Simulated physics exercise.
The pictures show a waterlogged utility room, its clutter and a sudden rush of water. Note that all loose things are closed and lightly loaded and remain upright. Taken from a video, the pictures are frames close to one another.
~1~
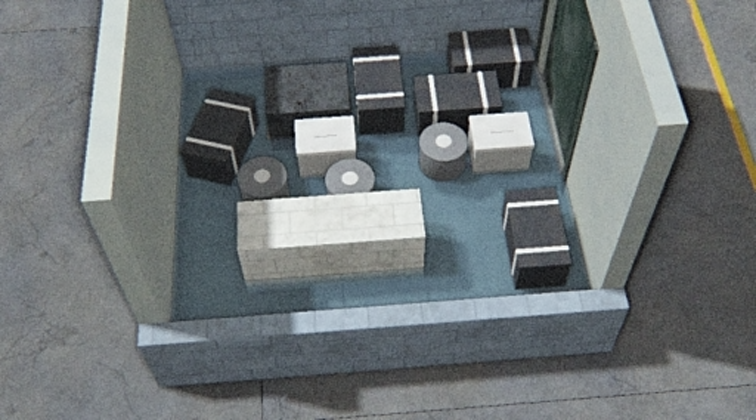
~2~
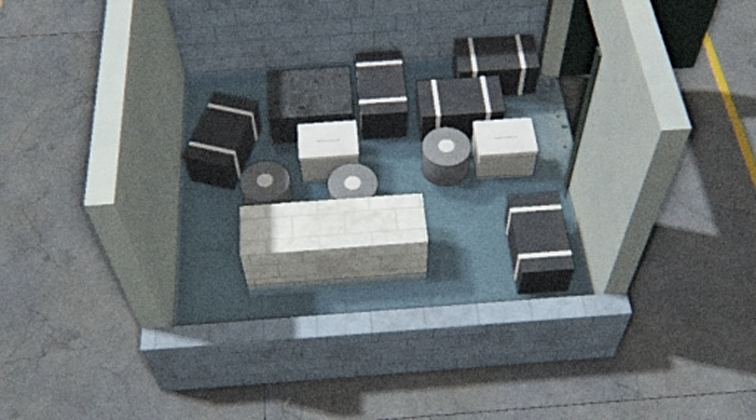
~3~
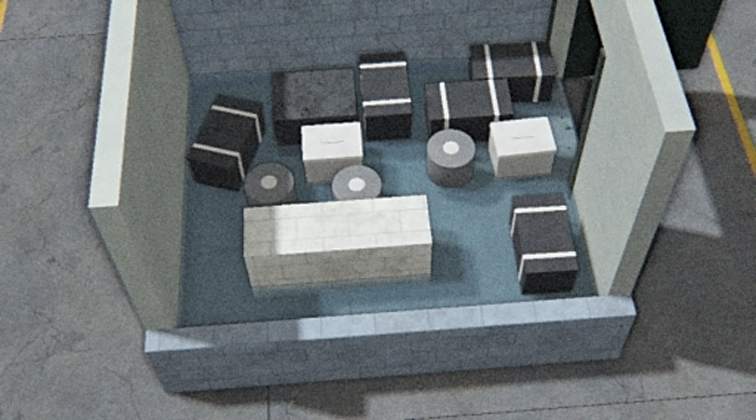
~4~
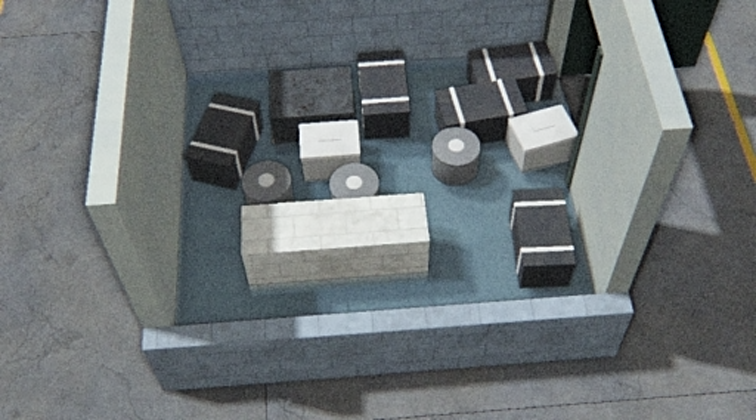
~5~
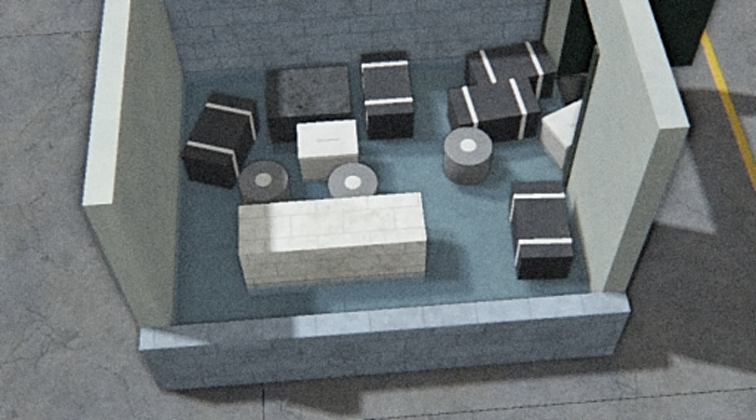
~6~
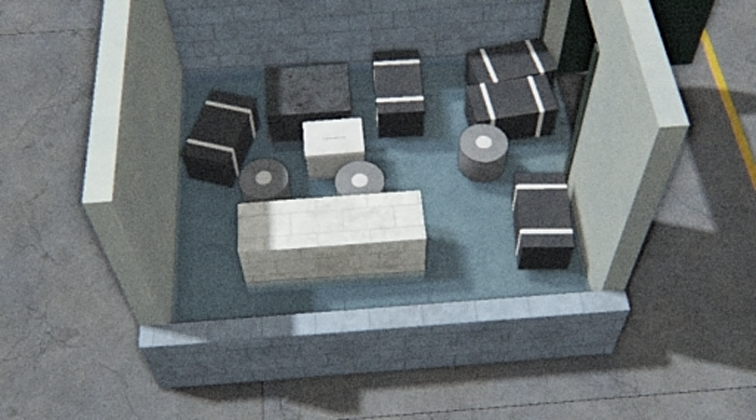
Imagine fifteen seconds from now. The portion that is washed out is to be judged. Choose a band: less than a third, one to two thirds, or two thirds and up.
Two thirds and up.
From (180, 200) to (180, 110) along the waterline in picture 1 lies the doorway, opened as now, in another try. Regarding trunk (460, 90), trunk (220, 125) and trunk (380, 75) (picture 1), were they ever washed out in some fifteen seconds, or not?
Looking at them in turn, number one is held back, number two is flushed away, and number three is held back.
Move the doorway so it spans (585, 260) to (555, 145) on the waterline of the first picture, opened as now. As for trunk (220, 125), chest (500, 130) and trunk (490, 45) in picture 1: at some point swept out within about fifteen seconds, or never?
Object by object: Never exits, drifts out, drifts out.
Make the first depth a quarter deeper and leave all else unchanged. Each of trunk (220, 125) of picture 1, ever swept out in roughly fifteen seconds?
Observed result: Retained.
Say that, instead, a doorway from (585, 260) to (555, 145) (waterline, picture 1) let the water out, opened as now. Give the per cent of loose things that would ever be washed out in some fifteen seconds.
Result: Roughly 70 per cent.
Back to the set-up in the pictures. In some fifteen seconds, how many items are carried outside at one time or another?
The count is 9.
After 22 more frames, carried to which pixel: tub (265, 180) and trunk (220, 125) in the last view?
Estimated positions: (474, 158); (278, 153).
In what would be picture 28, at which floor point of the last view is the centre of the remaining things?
Somewhere near (377, 183) in the last view.
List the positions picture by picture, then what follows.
In the first frame, a trunk at (458, 91) floats; a tub at (444, 142), afloat; 0 of 10 have shifted.
In the second frame, a trunk at (461, 96), afloat; a tub at (446, 146) floats; 0 of 10 have shifted.
In the third frame, a trunk at (469, 99) floats, close to its start; a tub at (451, 148), afloat; 2 of 10 have shifted.
In the fourth frame, a trunk at (481, 101) floats, close to its start; a tub at (456, 146) floats, close to its start; 5 of 10 have shifted.
In the fifth frame, a trunk at (494, 101) floats, a stride from its start; a tub at (468, 146), afloat, close to its start; 6 of 10 have shifted.
In the sixth frame, a trunk at (512, 98) floats, a stride from its start; a tub at (484, 143) floats, a stride from its start; 8 of 10 have shifted.
A moment on, 2 of 10 are out; 8 afloat.
Next, 6 of 10 are out; 4 afloat.
Later, 8 of 10 are out; 2 afloat.
In the end, 9 of 10 are out; 1 afloat.
